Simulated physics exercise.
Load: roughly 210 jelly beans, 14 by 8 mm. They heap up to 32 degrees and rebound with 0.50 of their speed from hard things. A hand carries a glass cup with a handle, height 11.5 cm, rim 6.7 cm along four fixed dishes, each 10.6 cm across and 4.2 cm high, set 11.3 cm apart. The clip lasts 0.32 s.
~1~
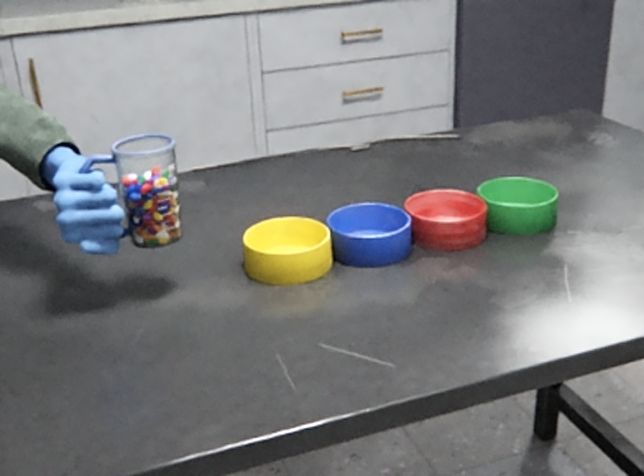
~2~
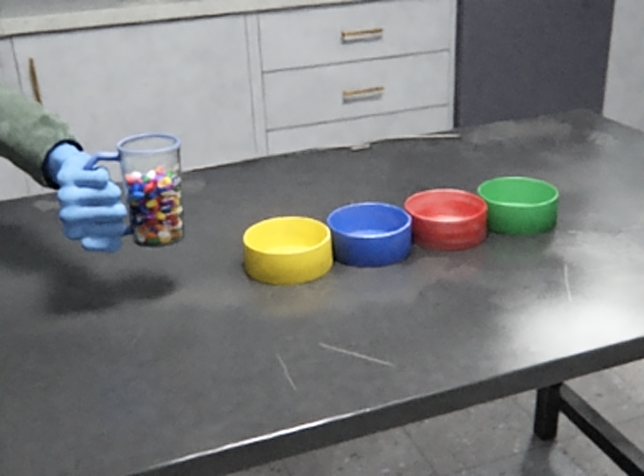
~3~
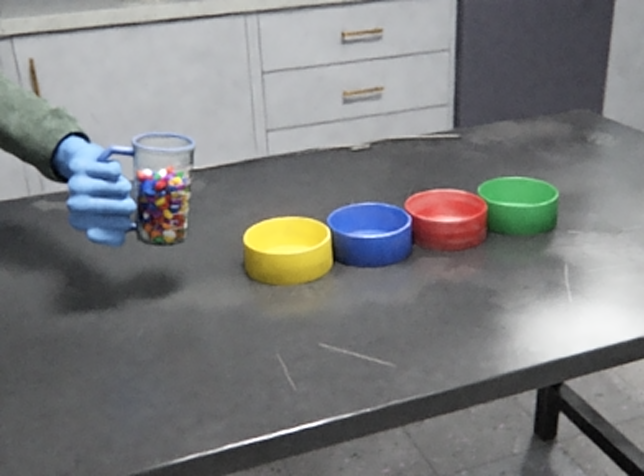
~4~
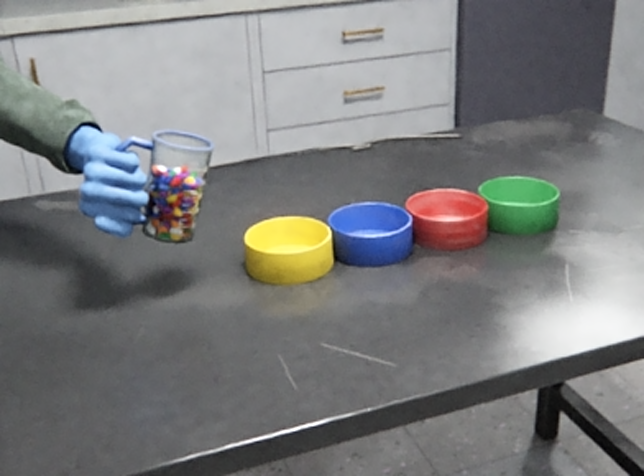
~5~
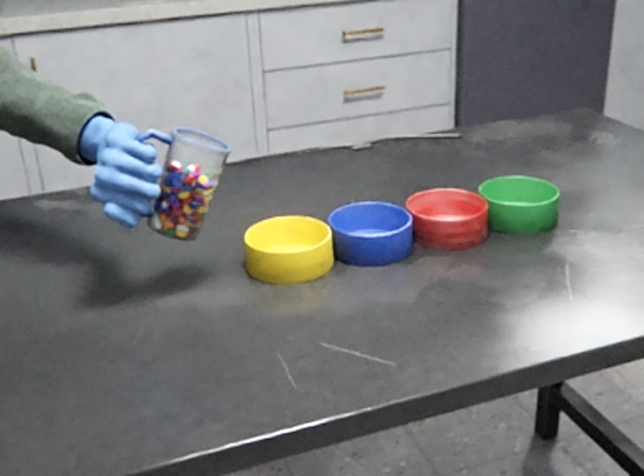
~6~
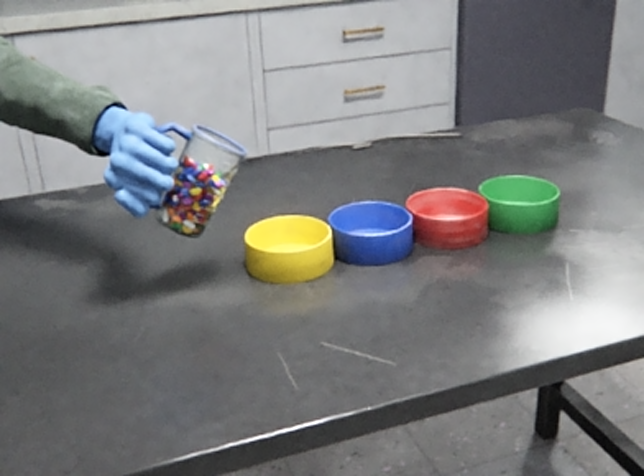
On a dark tabletop, a blue-gloved hand moving a glass cup of colorful jelly beans rightward and tilting it near four dishes.
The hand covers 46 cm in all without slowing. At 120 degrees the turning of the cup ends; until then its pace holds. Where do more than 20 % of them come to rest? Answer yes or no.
Red yes, blue yes, green no, yellow no, counter no.
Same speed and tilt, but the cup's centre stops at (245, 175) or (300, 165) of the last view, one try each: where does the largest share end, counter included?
Most goes to: Yellow, then blue.
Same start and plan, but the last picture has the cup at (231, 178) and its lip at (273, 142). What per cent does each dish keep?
Red 0; blue 0; green 70; yellow 0.
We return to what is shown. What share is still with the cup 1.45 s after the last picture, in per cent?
Some 0 per cent of the load.
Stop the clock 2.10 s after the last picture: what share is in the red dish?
Some 35 per cent.
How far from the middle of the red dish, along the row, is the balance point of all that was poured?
Some 5 cm to the left.
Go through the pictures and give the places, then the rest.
Cup at (150, 192), tilt 0 degrees, lip at (173, 141), moved 0.0 cm; middle of the pieces at (156, 207); yellow dish at (287, 235); blue dish at (369, 220); red dish at (445, 205); green dish at (517, 192), in the first picture.
Cup at (154, 191), tilt 2 degrees, lip at (178, 141), moved 0.4 cm; middle of the pieces at (158, 206), in the second picture.
Cup at (163, 190), tilt 8 degrees, lip at (193, 142), moved 1.4 cm; middle of the pieces at (166, 205), in the third picture.
Cup at (175, 188), tilt 16 degrees, lip at (212, 145), moved 2.8 cm; middle of the pieces at (176, 203), in the fourth picture.
Cup at (187, 185), tilt 25 degrees, lip at (229, 147), moved 4.1 cm; middle of the pieces at (186, 201), in the fifth picture.
Cup at (199, 183), tilt 33 degrees, lip at (245, 151), moved 5.5 cm; middle of the pieces at (195, 198); yellow dish at (288, 234); blue dish at (370, 218); red dish at (447, 204); green dish at (519, 190), in the sixth picture.
Then, 0.88 s after the last picture, tilt 120 degrees; cup holds 40 %, blue 60 %.
Then, 1.45 s after the last picture, tilt 120 degrees; cup holds 0 %, red 35 %, blue 55 %.
Then, 2.10 s after the last picture, tilt 120 degrees; cup holds 0 %, red 35 %, blue 55 %.
In the end, red 35 %, blue 55 %, green 0 %, yellow 0 %, counter 10 %.
